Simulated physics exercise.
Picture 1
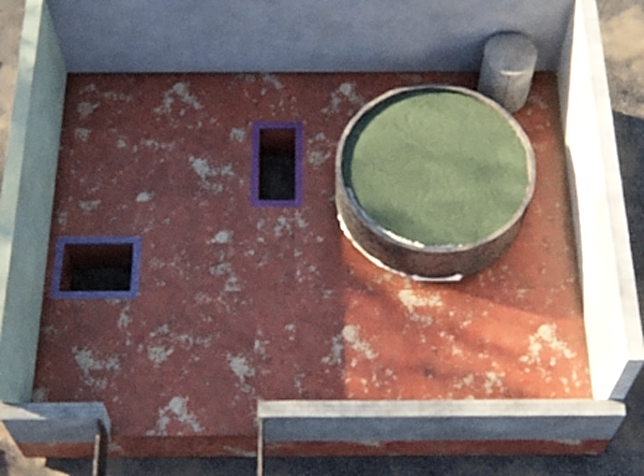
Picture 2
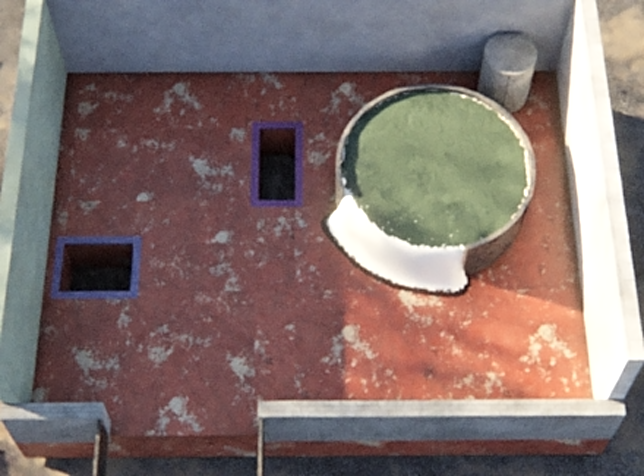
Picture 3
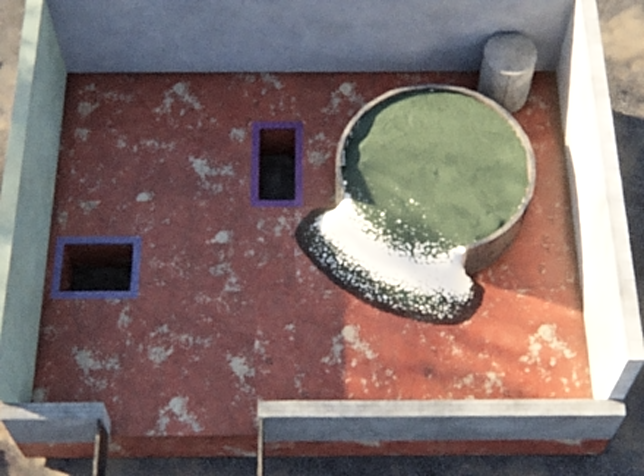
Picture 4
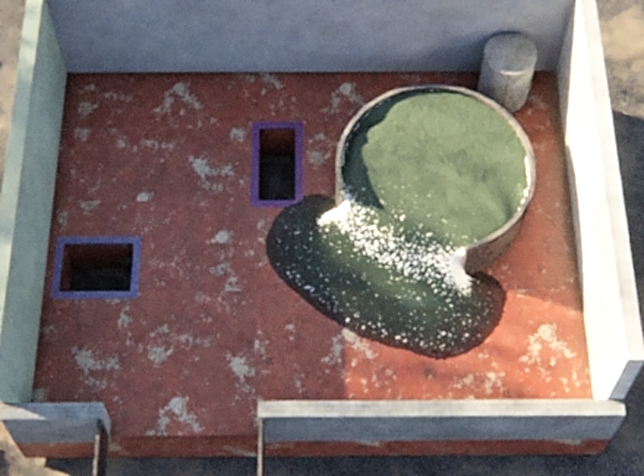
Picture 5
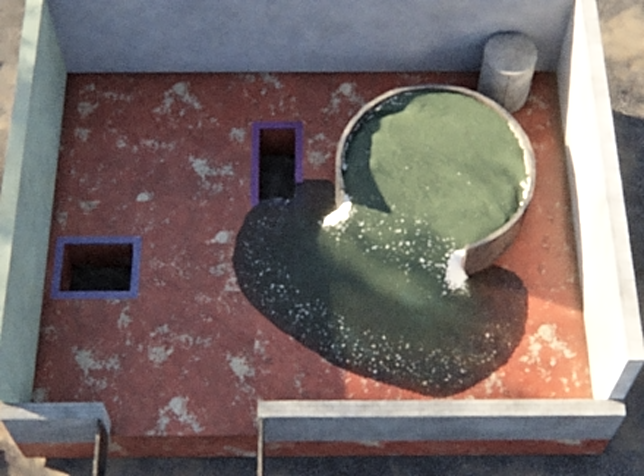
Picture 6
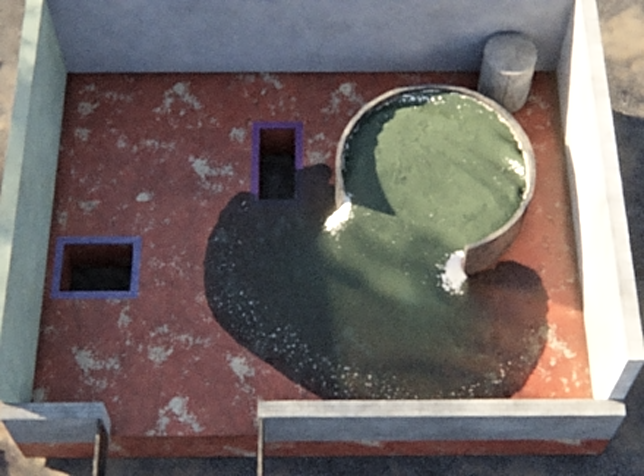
A round pool of green water breaks open and floods across the red slab.
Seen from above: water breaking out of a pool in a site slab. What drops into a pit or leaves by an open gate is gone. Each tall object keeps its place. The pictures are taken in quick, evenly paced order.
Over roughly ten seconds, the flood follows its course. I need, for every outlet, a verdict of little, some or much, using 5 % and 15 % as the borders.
Verdicts: Gate, much; purple pit, little; blue pit, much.
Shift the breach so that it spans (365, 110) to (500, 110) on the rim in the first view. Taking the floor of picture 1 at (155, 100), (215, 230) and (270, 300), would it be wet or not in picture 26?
The first would be drenched, the second still unwetted and the third still unwetted.
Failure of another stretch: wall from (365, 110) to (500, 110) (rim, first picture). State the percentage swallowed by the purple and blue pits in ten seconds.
Near enough: Purple 15 percent, blue 20 percent.
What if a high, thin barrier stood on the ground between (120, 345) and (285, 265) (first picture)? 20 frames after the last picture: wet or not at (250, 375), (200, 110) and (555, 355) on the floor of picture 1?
First submerged, second spared, third submerged.
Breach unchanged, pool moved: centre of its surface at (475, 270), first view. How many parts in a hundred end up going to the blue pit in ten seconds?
Within ten seconds the blue pit takes 30 percent of the total.
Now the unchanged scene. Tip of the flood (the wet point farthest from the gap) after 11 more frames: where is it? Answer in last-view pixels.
Close to (30, 420), I think.
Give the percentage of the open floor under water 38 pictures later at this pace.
About 65 in a hundred.
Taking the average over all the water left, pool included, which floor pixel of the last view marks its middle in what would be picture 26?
My reading is close to (345, 298).
A moment on, water covers 50 % of the floor; the gate 1 %, the purple pit 0 %, the blue pit 0 %.
Next, water covers 50 % of the floor; the gate 4 %, the purple pit 0 %, the blue pit 1 %.
Then, water covers 60 % of the floor; the gate 10 %, the purple pit 0 %, the blue pit 2 %.
Later, water covers 65 % of the floor; the gate 17 %, the purple pit 0 %, the blue pit 15 %.
In the end, water covers 95 % of the floor; the gate 23 %, the purple pit 1 %, the blue pit 23 %.
